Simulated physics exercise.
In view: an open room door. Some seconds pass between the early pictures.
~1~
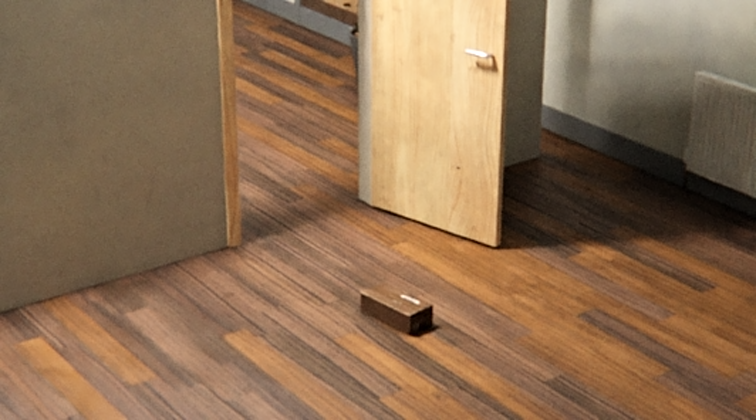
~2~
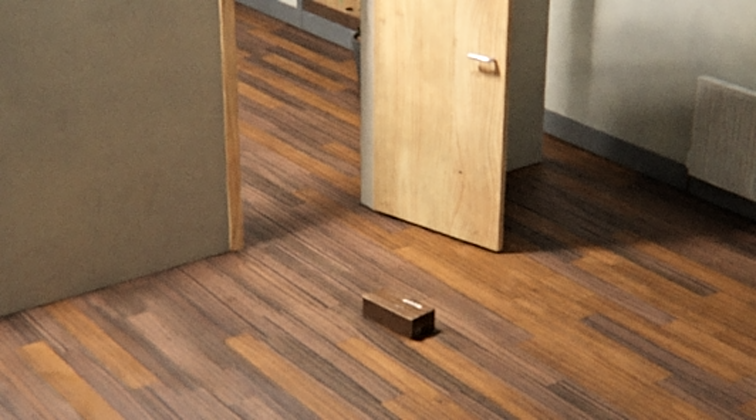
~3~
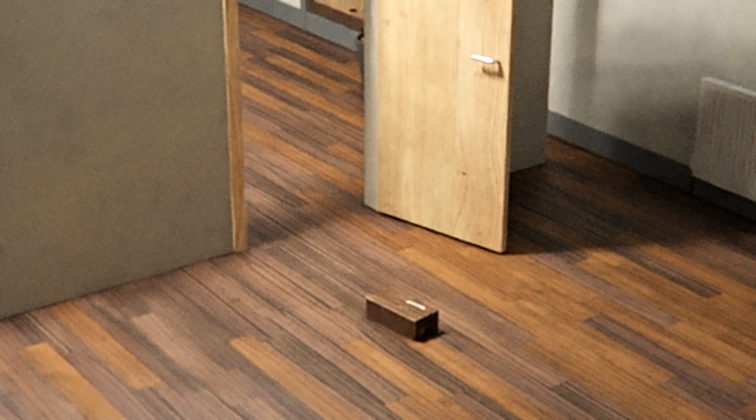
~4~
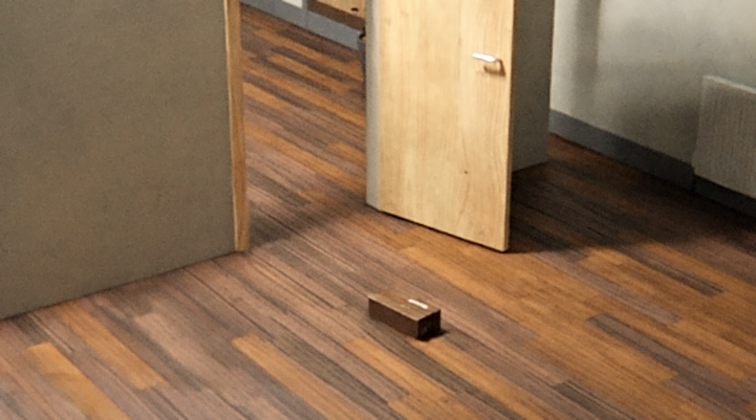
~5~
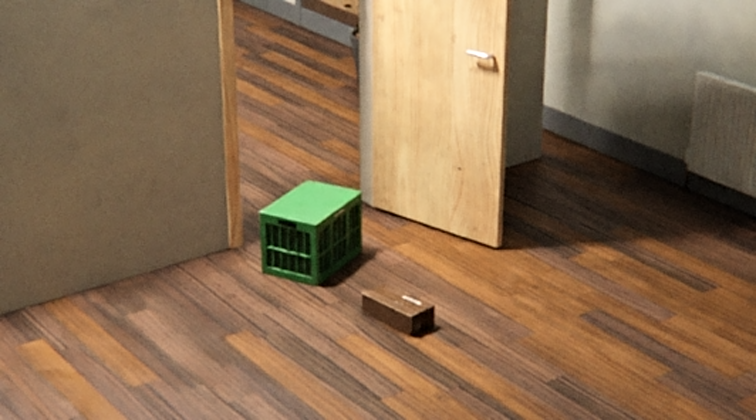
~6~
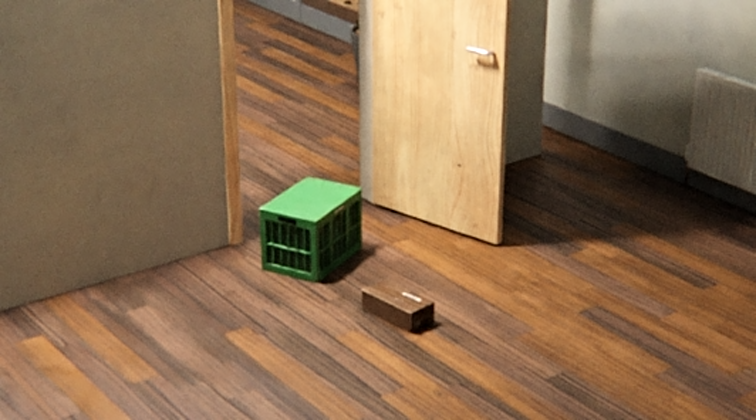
In a room with a dark wood-plank floor, seen from above at an angle, a doorway opens beside a plain grey wall. A pale wooden door stands wide open near the centre, with a small brown parcel on the floor in front of it. The view shifts very slightly while door and parcel stay still, then a green slatted chest appears left of the parcel and stays there.
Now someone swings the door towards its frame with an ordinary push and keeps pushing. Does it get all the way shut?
In the end the door jams.
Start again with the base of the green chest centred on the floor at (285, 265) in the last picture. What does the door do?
Then it stops short.
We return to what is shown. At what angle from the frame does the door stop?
Some 45° open.
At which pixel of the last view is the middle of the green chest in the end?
At about (305, 229).
Then, 0.50 s later than the last frame, door at 92°.
Then, 0.80 s later than the last frame, door at 73°.
Then, 1.00 s later than the last frame, door at 58°.
Then, 1.20 s later than the last frame, door at 46°; green chest moved a little near (308, 229).
When it is over, door at 45°; both as before. End places, in pixels of the last picture, green chest near (305, 229).
